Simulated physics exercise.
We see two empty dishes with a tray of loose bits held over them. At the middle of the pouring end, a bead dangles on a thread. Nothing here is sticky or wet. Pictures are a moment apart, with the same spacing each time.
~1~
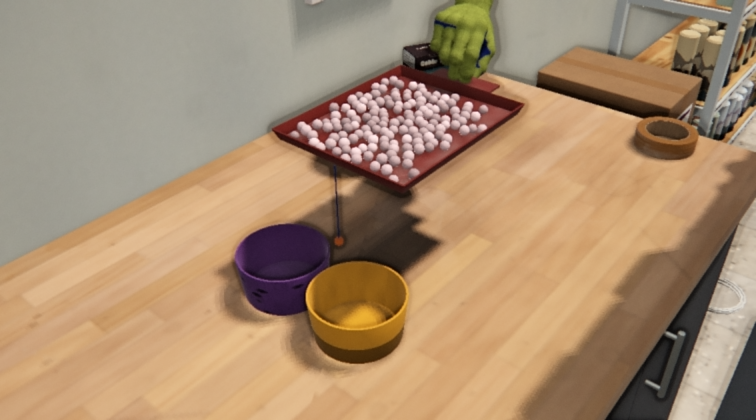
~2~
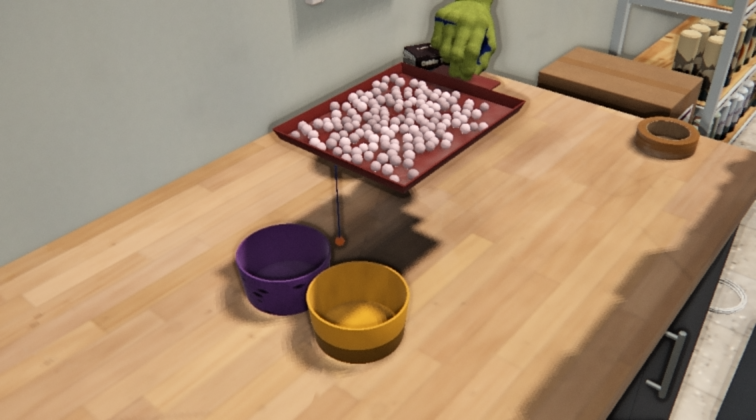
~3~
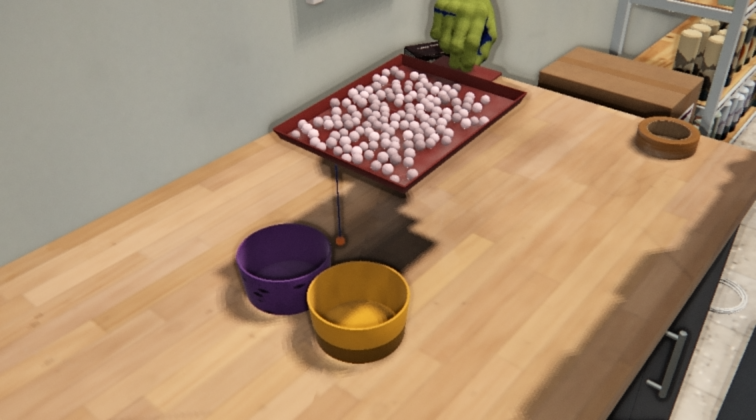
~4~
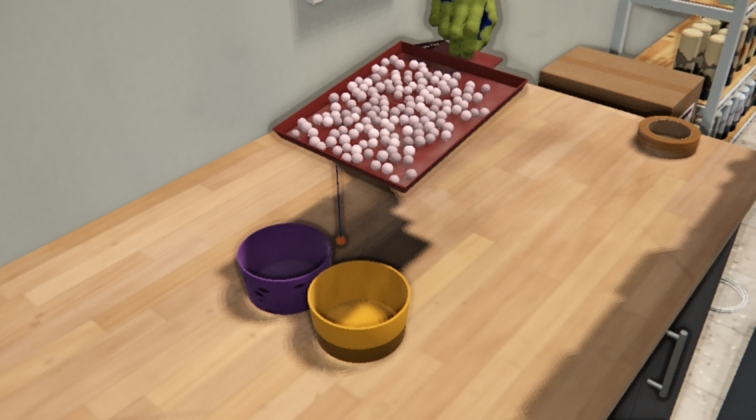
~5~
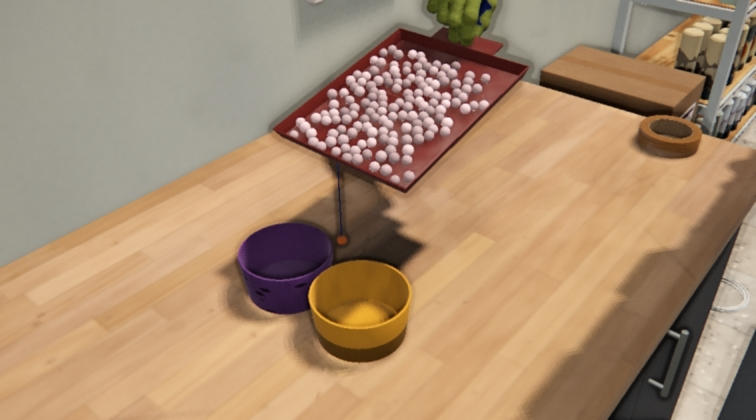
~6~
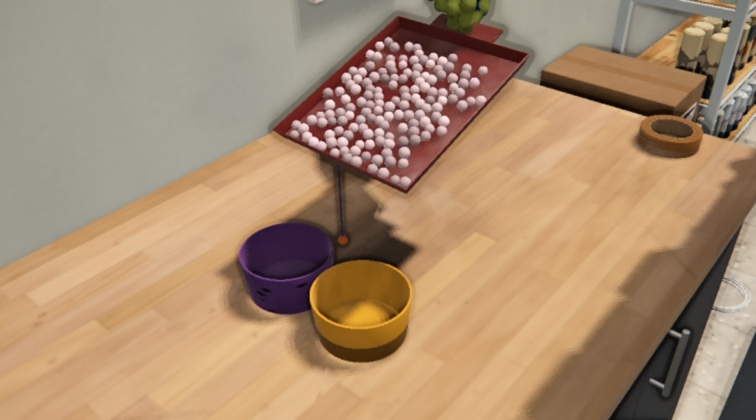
A green hand grips the far end of a red tray of pale pinkish beads above a light wooden counter, seen from above at an angle. Below are a purple bowl on the left and a yellow one beside it, with an orange bead on a thread near them. The hand slowly raises the far end, steepening the tray as the beads begin shifting towards its lower edge.
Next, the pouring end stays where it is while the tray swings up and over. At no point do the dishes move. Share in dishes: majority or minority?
Basically it's a mostly caught load, that one.
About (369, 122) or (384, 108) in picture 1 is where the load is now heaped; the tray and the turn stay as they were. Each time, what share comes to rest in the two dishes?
Close to 90 in a hundred, then close to 90 in a hundred.
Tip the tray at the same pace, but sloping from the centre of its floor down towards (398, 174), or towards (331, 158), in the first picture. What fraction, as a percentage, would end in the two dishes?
The share is 60 per cent in the first and 90 per cent in the second.
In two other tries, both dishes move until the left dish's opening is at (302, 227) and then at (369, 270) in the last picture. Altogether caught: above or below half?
At the first place less than half, at the second below a half.
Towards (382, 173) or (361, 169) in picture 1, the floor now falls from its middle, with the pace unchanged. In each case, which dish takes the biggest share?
The first try favours the dish to the right; the second favours the dish to the right.
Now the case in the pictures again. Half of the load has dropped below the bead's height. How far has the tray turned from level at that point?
75° or so.
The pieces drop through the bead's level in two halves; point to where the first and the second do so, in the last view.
(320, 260) first, (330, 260) later.
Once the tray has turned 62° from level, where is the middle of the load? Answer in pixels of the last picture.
About (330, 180).
Just after the last frame, tray tipped steeply; roughly half on the tray; about a tenth in the right dish; about a tenth in the left dish; just a few outside both; roughly a quarter in the air.
A moment on, tray tipped past a quarter turn; roughly half in the right dish; roughly a third in the left dish; about a tenth outside both; just a few in the air.
Further on, tray tipped past a quarter turn; roughly half in the right dish; roughly a third in the left dish; about a tenth outside both.
When it is over, tray tipped past a quarter turn; roughly half in the right dish; roughly a third in the left dish; about a tenth outside both.
